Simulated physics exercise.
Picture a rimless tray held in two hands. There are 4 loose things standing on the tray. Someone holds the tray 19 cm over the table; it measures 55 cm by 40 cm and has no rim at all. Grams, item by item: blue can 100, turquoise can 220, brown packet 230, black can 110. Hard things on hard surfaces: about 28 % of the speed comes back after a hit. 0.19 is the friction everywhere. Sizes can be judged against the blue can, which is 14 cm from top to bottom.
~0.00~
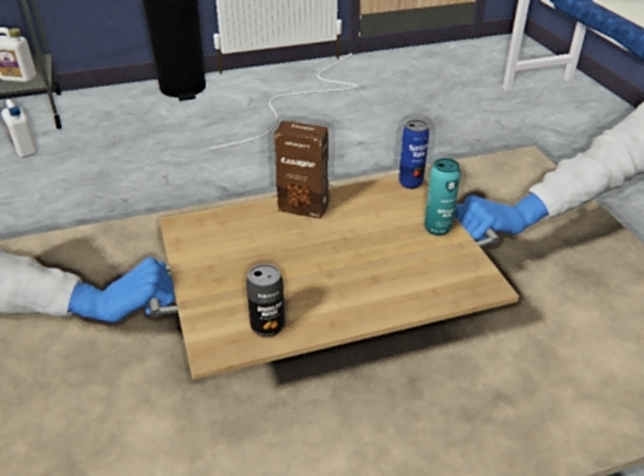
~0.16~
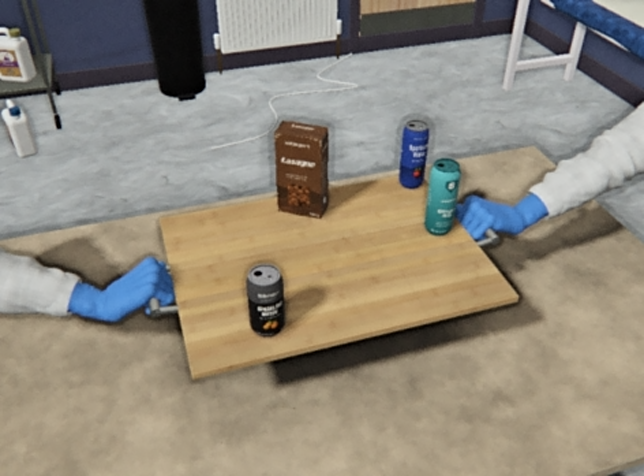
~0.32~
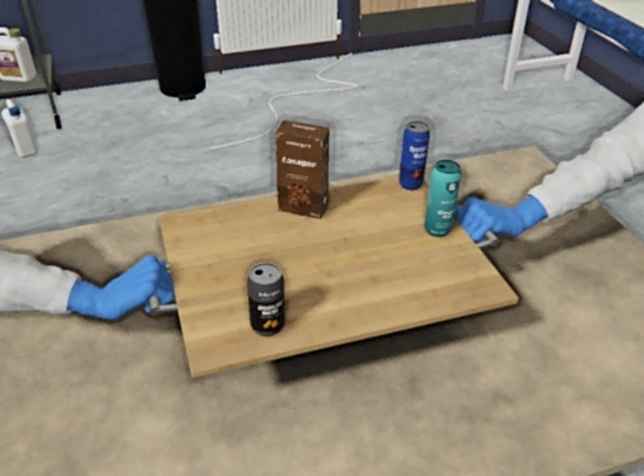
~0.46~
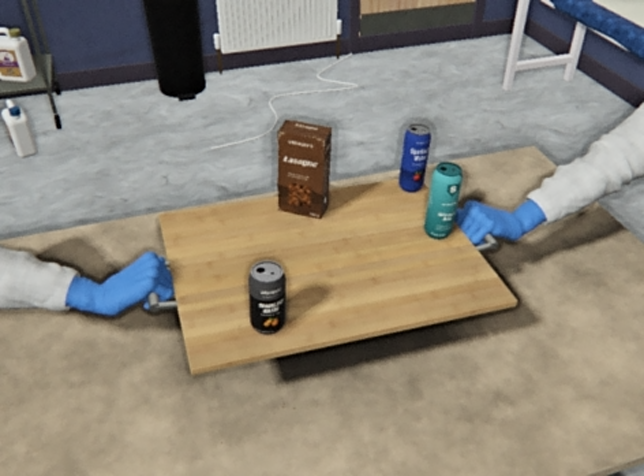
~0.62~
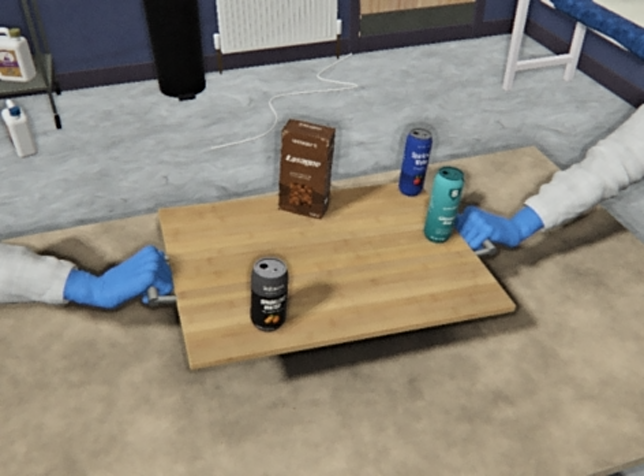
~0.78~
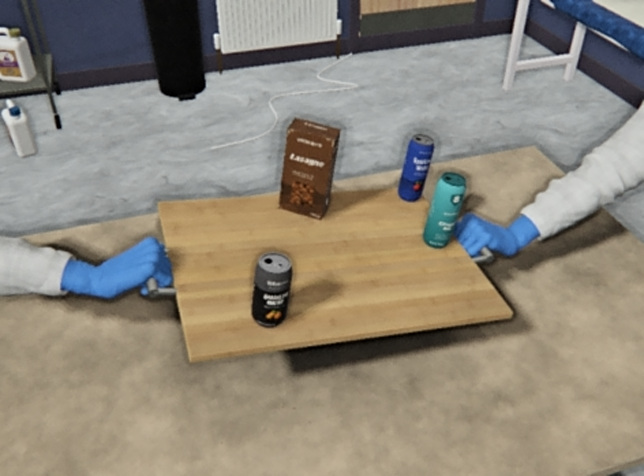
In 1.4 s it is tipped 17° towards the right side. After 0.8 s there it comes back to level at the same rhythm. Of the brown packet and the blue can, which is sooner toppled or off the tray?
It is the latter of the two.
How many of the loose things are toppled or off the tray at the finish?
4.
After 1.48 s, tray at 17°, right edge down; blue can and turquoise can now off the tray; brown packet moved 10 cm near (362, 175); black can moved 10 cm.
After 1.88 s, tray at 17°, right edge down; brown packet now off the tray; black can moved 36 cm.
After 2.18 s, tray at 17°, right edge down; black can now off the tray.
After 2.98 s, tray at 9°, right edge down.
In the end (4.2 s), off the tray, blue can, turquoise can, brown packet and black can. At the end, from the last picture's camera, brown packet near (548, 256), blue can near (403, 165). Brown packet went at 1.78 s; blue can went at 1.32 s.
